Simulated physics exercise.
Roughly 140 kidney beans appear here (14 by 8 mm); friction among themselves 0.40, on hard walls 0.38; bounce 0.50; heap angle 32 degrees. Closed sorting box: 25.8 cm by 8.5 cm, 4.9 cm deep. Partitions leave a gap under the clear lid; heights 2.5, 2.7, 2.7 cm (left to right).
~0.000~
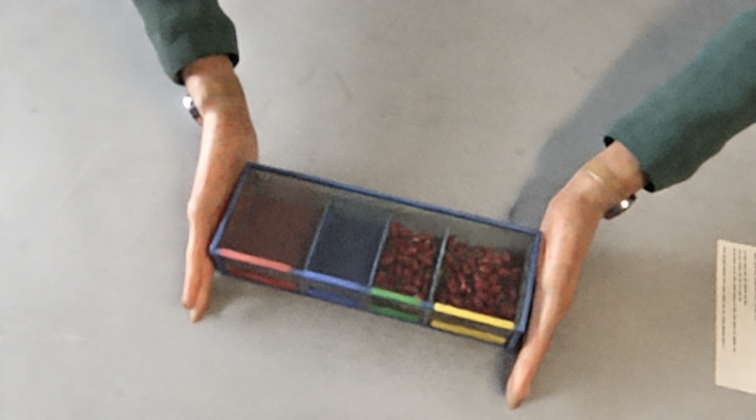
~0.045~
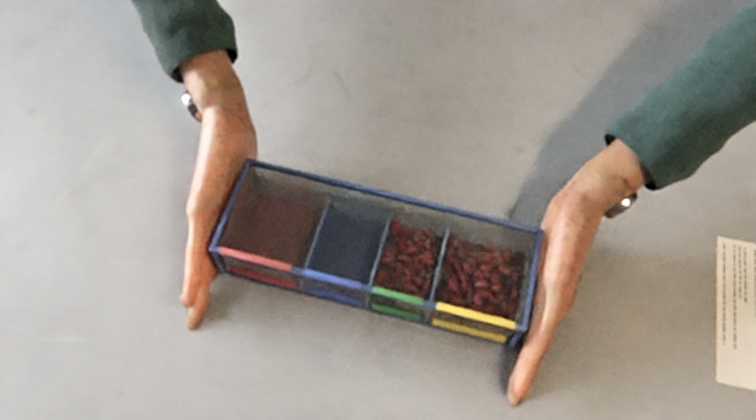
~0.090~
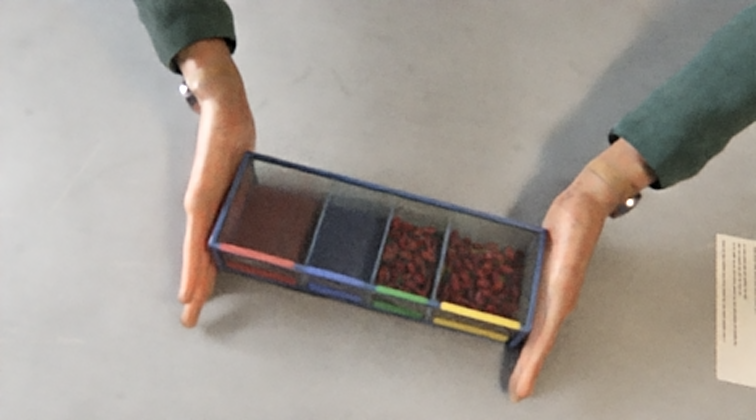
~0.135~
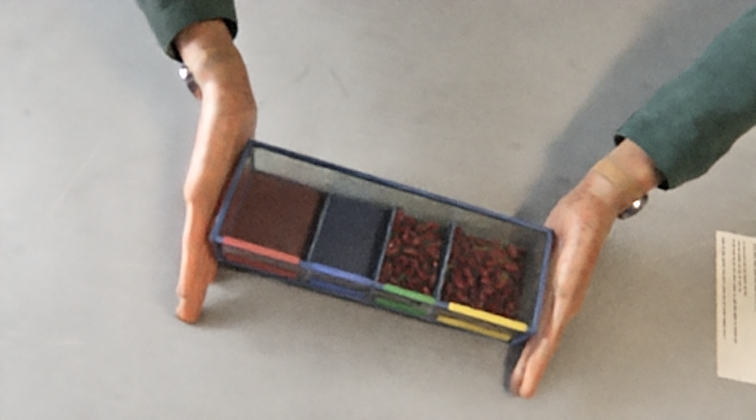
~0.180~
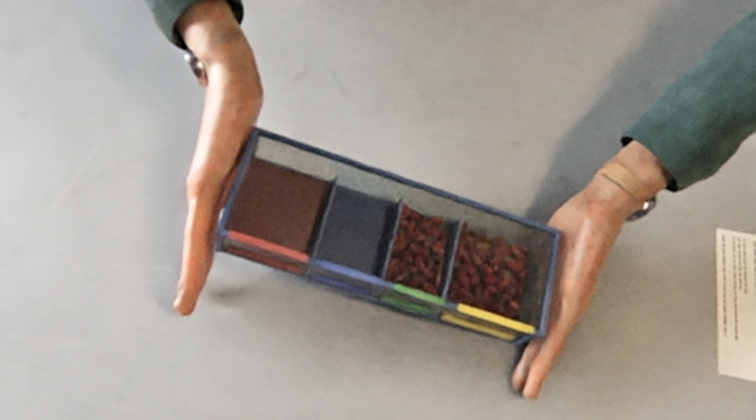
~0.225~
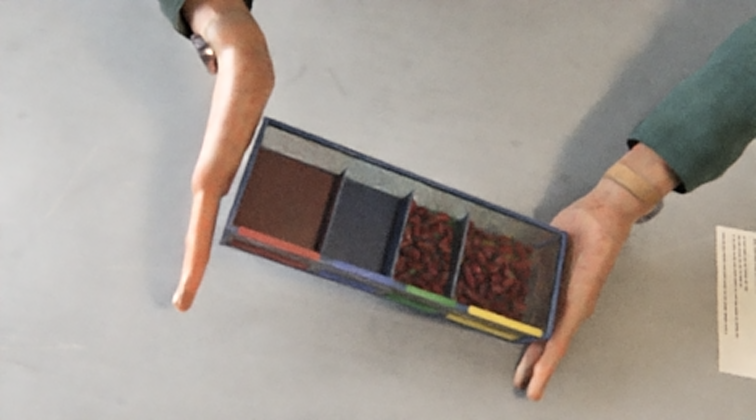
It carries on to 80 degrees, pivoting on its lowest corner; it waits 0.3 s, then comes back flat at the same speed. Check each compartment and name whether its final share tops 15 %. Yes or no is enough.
Red compartment, no; blue compartment, no; green compartment, yes; yellow compartment, yes.
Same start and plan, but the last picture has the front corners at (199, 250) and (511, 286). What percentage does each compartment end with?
Red = 45 %; blue = 5 %; green = 30 %; yellow = 25 %.
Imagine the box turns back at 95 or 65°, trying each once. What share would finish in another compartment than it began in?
About 35 and about 5 per cent, in that order.
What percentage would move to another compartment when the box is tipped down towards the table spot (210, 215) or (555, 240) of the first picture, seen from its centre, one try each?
Estimate: Some 55 % and some 20 % respectively.
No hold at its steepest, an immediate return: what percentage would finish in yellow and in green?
Then, in per cent: Yellow 75, green 25.
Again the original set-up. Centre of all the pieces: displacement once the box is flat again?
Net shift: Approx. 2.5 cm.
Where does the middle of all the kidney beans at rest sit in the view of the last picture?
After settling, the middle sits near (483, 293).
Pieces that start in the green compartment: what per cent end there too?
That compartment keeps close to 60 per cent of its own pieces.
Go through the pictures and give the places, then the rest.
The first picture shows box tilt 0 degrees, front corners at (216, 250) and (520, 327); green 40 %, yellow 60 %.
The second picture shows box tilt 1 degrees, front corners at (216, 248) and (522, 326).
The third picture shows box tilt 4 degrees, front corners at (215, 243) and (526, 327), lowest corner right front.
The fourth picture shows box tilt 10 degrees, front corners at (217, 236) and (532, 329), lowest corner right front.
The fifth picture shows box tilt 15 degrees, front corners at (223, 230) and (539, 331), lowest corner right front.
The sixth picture shows box tilt 21 degrees, front corners at (231, 226) and (546, 334), lowest corner right front; green 40 %, yellow 60 %. Its pace works out near 125 degrees a second.
Then, at 0.93 s, tilt 80 degrees; green 25 %, yellow 75 %.
After 1.40 s, tilt 43 degrees; green 25 %, yellow 75 %.
After 1.95 s, tilt 0 degrees; green 25 %, yellow 75 %.
In the end, at 2.2 s, red 0 %, blue 0 %, green 25 %, yellow 75 %.
